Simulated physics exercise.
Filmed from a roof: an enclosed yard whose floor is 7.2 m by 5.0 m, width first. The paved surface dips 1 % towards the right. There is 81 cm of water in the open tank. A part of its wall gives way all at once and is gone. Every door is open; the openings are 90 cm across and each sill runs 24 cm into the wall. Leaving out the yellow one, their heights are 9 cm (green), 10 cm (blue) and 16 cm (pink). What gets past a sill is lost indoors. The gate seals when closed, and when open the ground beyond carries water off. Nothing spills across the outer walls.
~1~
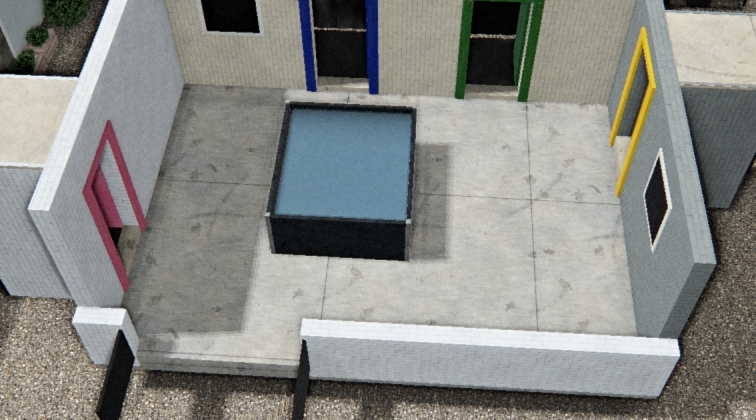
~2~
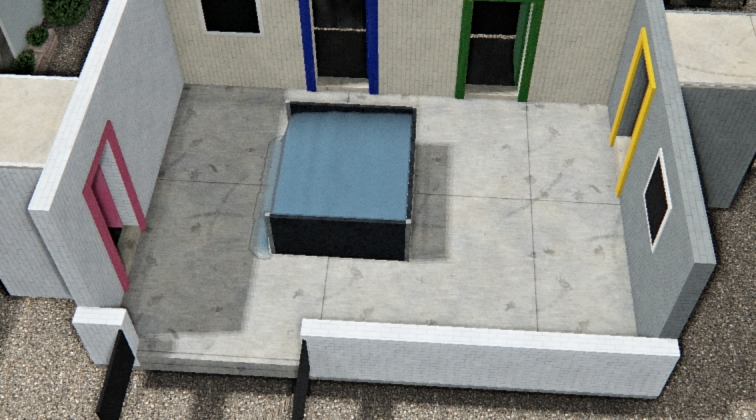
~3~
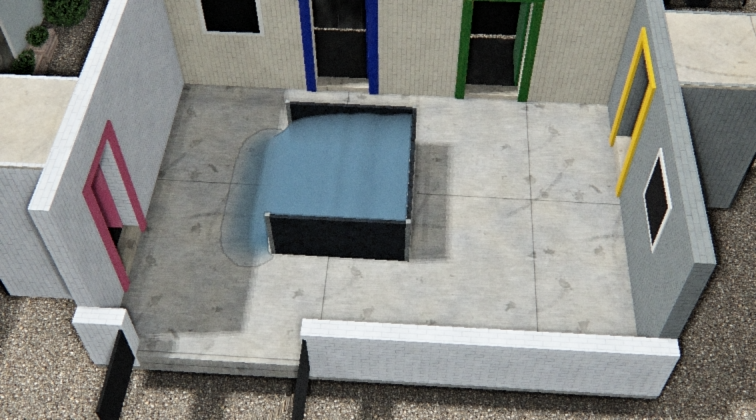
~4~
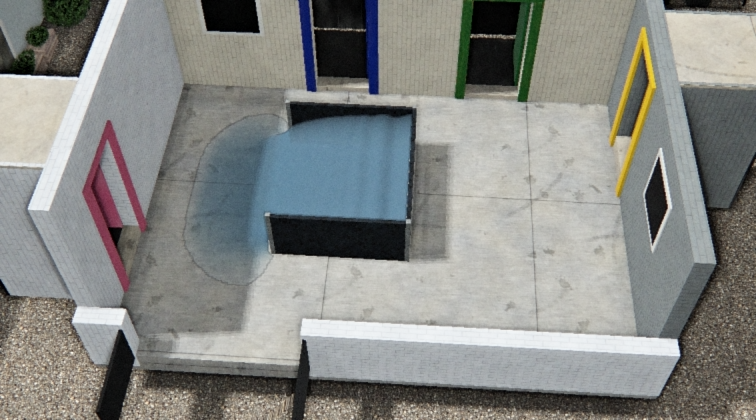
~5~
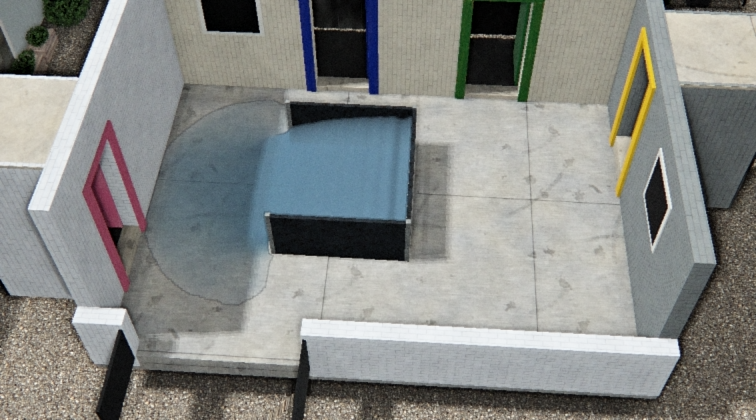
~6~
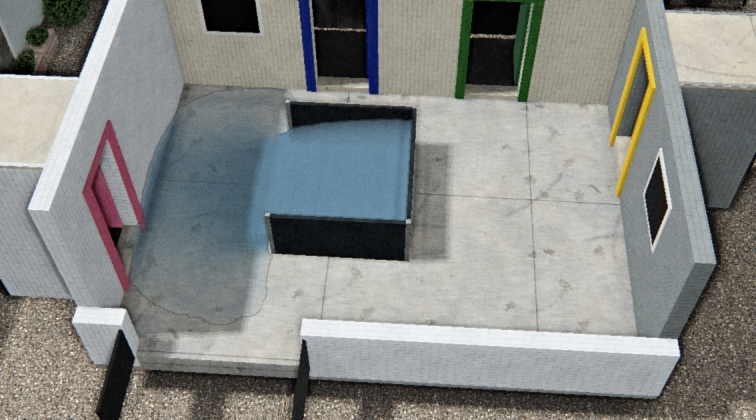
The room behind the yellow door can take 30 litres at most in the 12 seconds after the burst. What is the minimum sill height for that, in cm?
About 13 cm.
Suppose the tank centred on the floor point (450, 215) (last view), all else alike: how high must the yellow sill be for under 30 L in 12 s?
Then roughly 10.0 cm.
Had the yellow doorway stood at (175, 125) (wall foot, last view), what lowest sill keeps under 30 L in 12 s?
About 31 cm.
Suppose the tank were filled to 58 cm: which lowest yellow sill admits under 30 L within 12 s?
About 8.0 cm.
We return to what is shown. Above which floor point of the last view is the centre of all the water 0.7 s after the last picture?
Around (264, 194).
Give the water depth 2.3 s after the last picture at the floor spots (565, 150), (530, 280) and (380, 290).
In that order: 0, 0 and 0 cm.
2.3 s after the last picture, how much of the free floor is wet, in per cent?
Near 45 per cent is wet.
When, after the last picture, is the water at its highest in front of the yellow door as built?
At about 3.5 s.
Then, 0.7 s after the last picture water covers 25 % of the floor, deepest (53 cm) near (167, 187); it has not reached the yellow door.
Then, 2.3 s after the last picture water covers 45 % of the floor, deepest (34 cm) near (184, 89); it has not reached the yellow door.
Then, 11.3 s after the last picture water covers 95 % of the floor, deepest (10 cm) near (613, 230); 6 cm at the yellow door, 0 litres in over its 26 cm sill.
At the yellow door as built, the water peaked near 20 cm, 3.5 s after the last picture.
Run again over the same 12 s with other heights there, 41 litres in over 12 cm, 9 litres over 16.5 cm. The limit of 30 litres is kept from about 13 cm up.
